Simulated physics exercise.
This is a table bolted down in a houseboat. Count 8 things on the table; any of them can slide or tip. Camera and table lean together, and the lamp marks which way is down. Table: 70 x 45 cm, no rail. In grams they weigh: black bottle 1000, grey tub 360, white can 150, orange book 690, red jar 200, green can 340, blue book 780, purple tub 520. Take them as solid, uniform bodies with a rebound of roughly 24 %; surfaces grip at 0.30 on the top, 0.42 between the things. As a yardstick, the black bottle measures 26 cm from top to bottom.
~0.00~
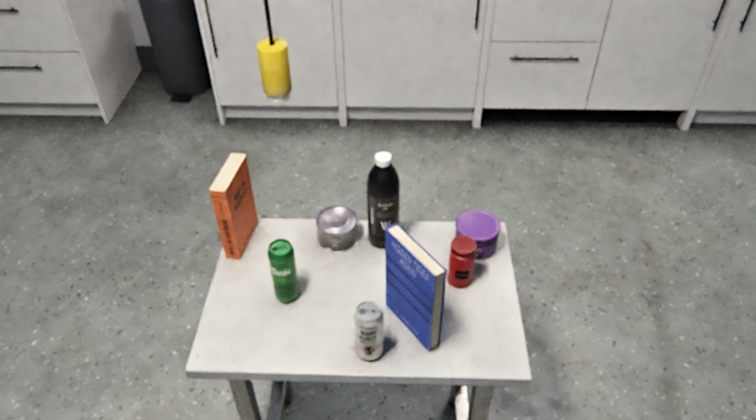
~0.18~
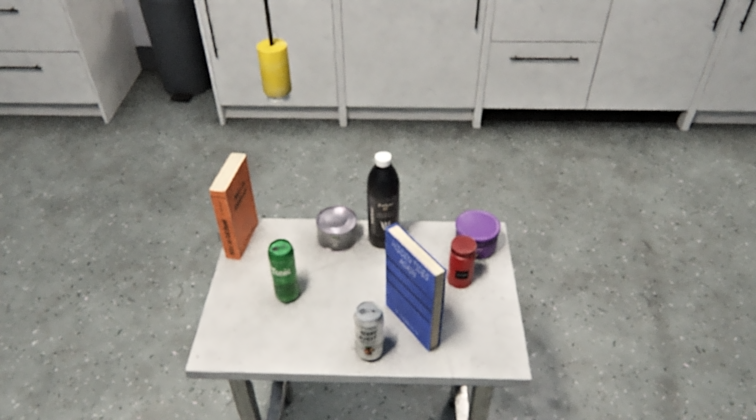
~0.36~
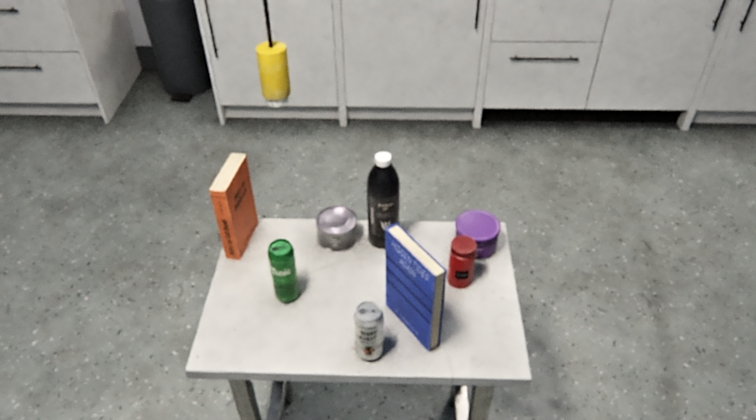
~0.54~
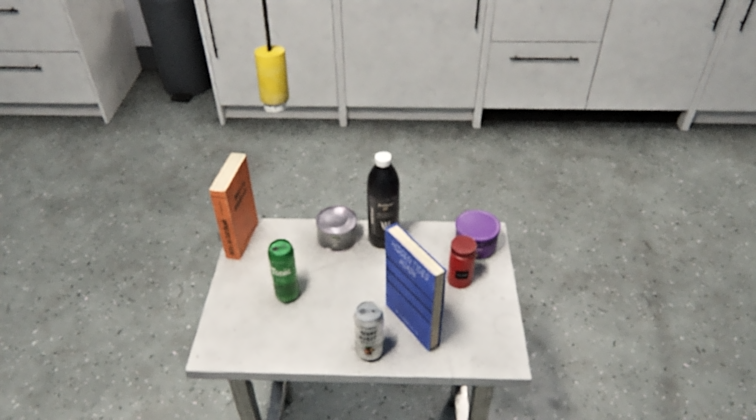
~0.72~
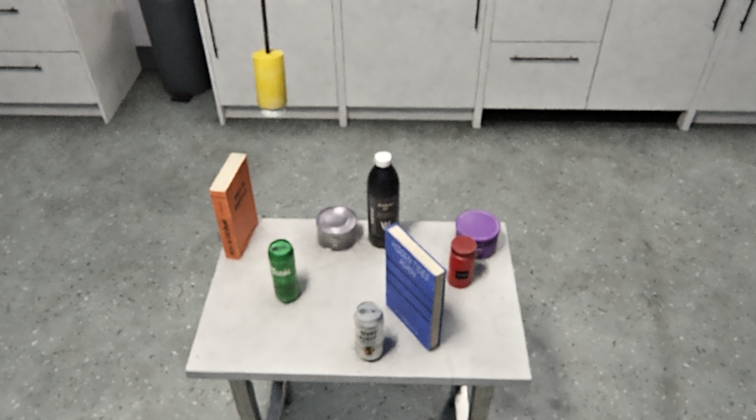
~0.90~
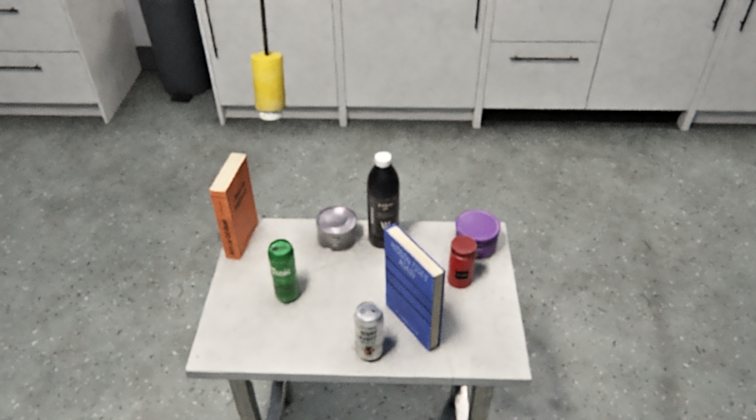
In a room with pale cabinets, a yellow cylinder hanging on a dark cord drifted slightly down and to the left, while the bottle, books, cans and tubs on the small table stayed put.
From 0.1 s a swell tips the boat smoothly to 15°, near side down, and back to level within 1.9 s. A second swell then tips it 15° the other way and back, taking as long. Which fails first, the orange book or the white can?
It is the latter, the white can.
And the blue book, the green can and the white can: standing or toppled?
The blue book tips over; the green can keeps standing; the white can falls over.
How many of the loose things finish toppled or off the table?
That comes to 2.
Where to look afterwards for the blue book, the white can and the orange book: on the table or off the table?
The blue book finishes off the table; the white can finishes off the table; the orange book ends on the table.
After 1.50 s, heel 8°, near side down; white can now off the table; blue book on its side.
After 1.90 s, boat level; blue book now off the table.
After 2.20 s, heel 2°, far side down.
After 3.30 s, heel 11°, far side down.
In the end (4.4 s), off the table, white can and blue book; the other 6 under 5 cm from the start. At the end, from the last picture's camera, orange book near (236, 207). Orange book was never lost; white can went at 1.34 s.
